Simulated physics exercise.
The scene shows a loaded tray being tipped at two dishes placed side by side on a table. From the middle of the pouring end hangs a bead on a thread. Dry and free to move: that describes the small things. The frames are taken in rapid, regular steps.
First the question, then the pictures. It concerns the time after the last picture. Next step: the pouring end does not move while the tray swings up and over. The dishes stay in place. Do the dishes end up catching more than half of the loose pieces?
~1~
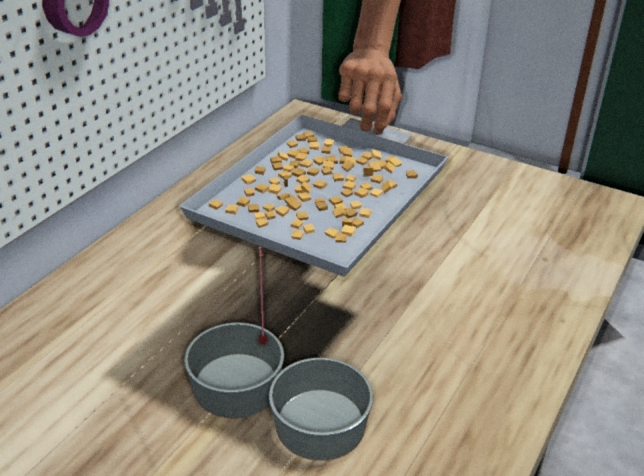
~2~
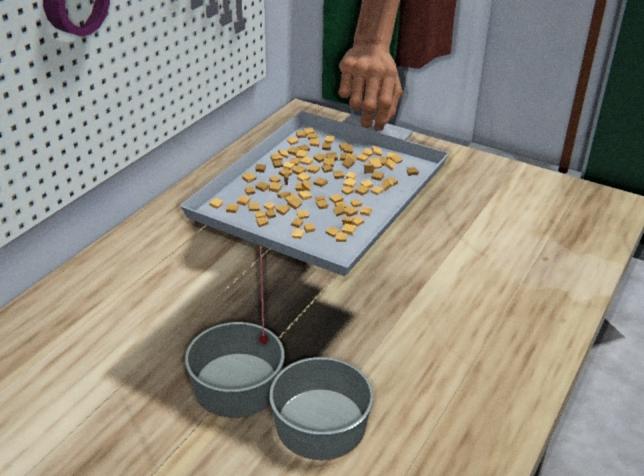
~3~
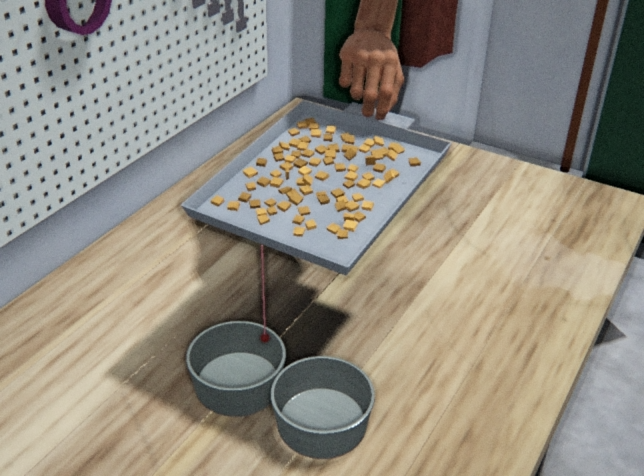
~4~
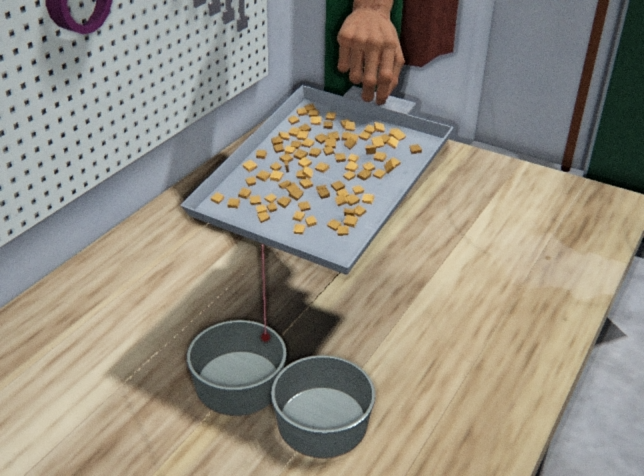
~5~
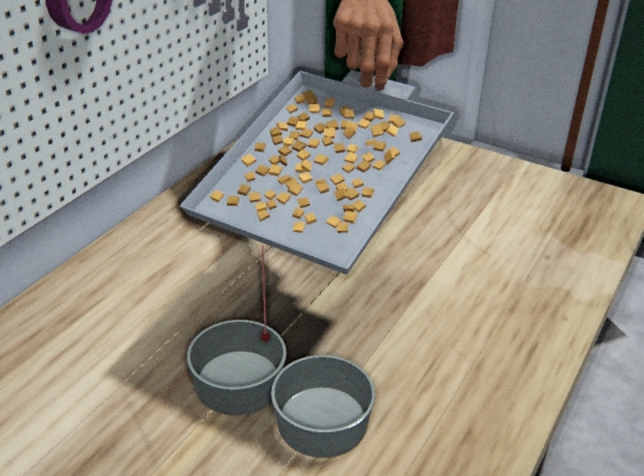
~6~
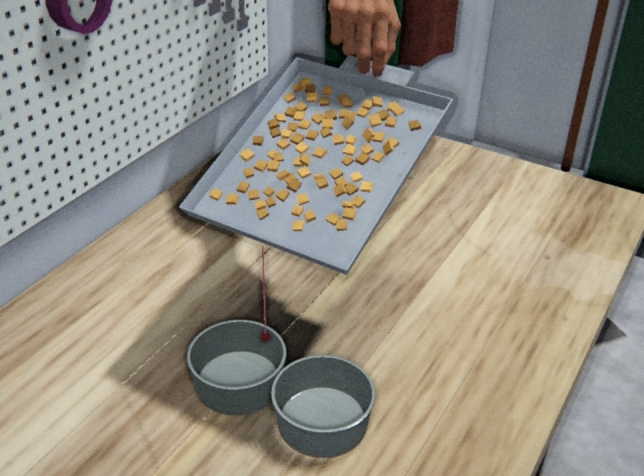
Most is saved.
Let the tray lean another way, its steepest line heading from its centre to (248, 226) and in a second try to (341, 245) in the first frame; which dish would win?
It would be the left-side one to begin with, and after that the right-side one.
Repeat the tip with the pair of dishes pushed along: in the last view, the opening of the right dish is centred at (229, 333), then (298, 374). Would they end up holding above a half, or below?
The first place gets a lesser share, the second the greater share.
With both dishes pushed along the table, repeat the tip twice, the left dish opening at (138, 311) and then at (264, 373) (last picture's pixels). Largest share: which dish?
First place: The rightmost one; second place: The leftmost one.
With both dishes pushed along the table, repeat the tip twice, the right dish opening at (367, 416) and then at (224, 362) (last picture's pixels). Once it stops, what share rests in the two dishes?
In the first position around 60 percent, in the second around 50 percent.
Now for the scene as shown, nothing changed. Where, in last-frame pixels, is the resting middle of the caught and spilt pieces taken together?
I'd put the middle somewhere around (242, 393).
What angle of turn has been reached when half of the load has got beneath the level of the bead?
110°, roughly.
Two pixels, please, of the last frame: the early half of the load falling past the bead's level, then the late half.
The early half goes through (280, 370), the late half through (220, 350).
Soon, tray tipped steeply; nearly all on the tray; a stray few in the air.
A while on, tray tipped right over; about two thirds on the tray; a small part in the right dish; a small part in the left dish; a small part outside both; a small part in the air.
Towards the end, tray tipped past a quarter turn; about a third in the right dish; about a third in the left dish; about a third outside both.
Finally, tray tipped past a quarter turn; about a third in the right dish; about a third in the left dish; about a third outside both.
